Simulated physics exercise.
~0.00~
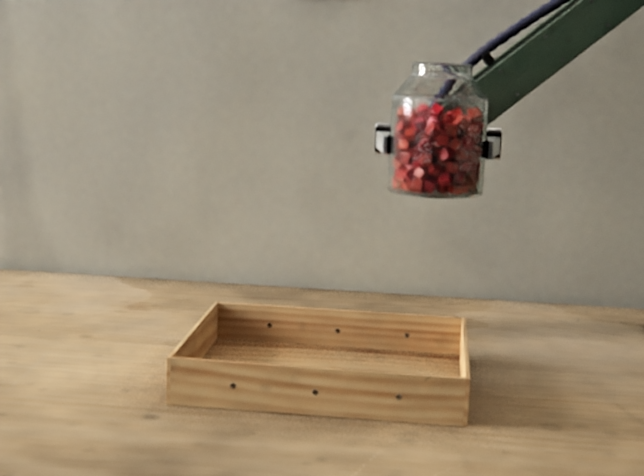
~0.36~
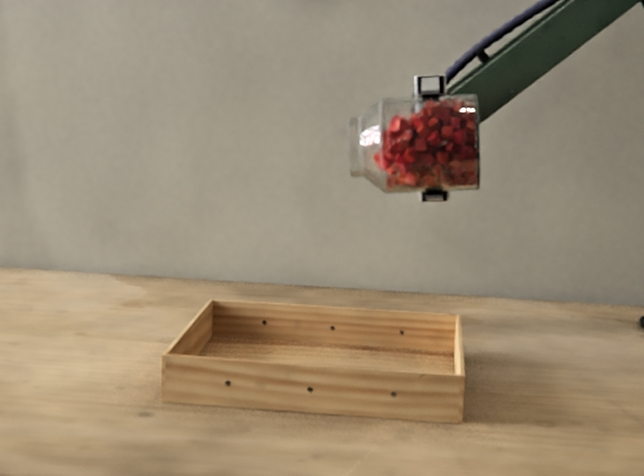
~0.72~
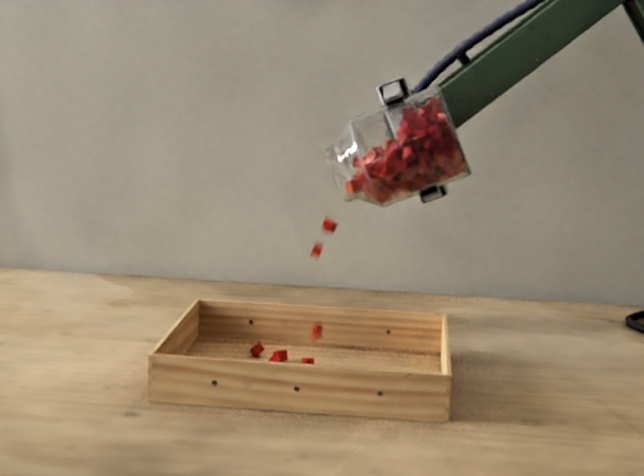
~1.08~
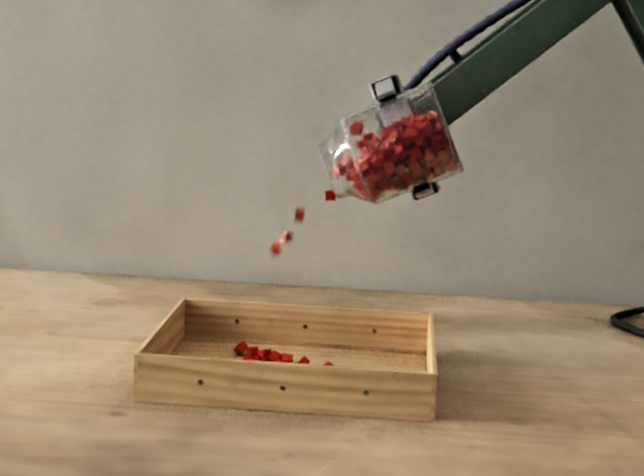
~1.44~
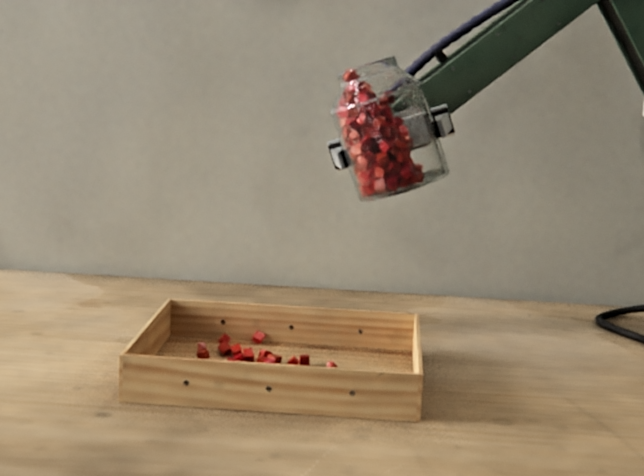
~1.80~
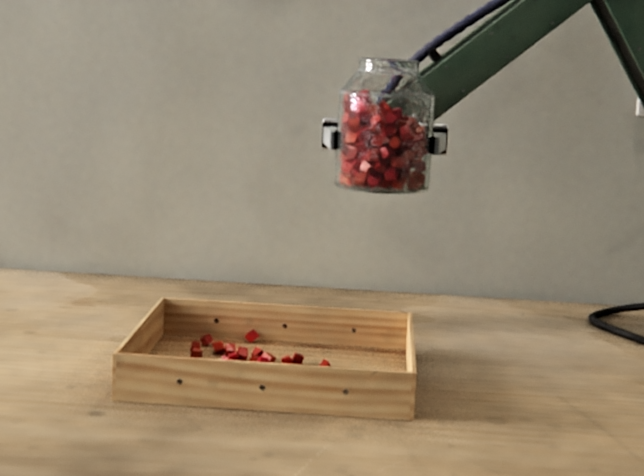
Clear jar of red dice tipped by a robot arm, spilling a few into a wooden tray, then returning upright still mostly full.
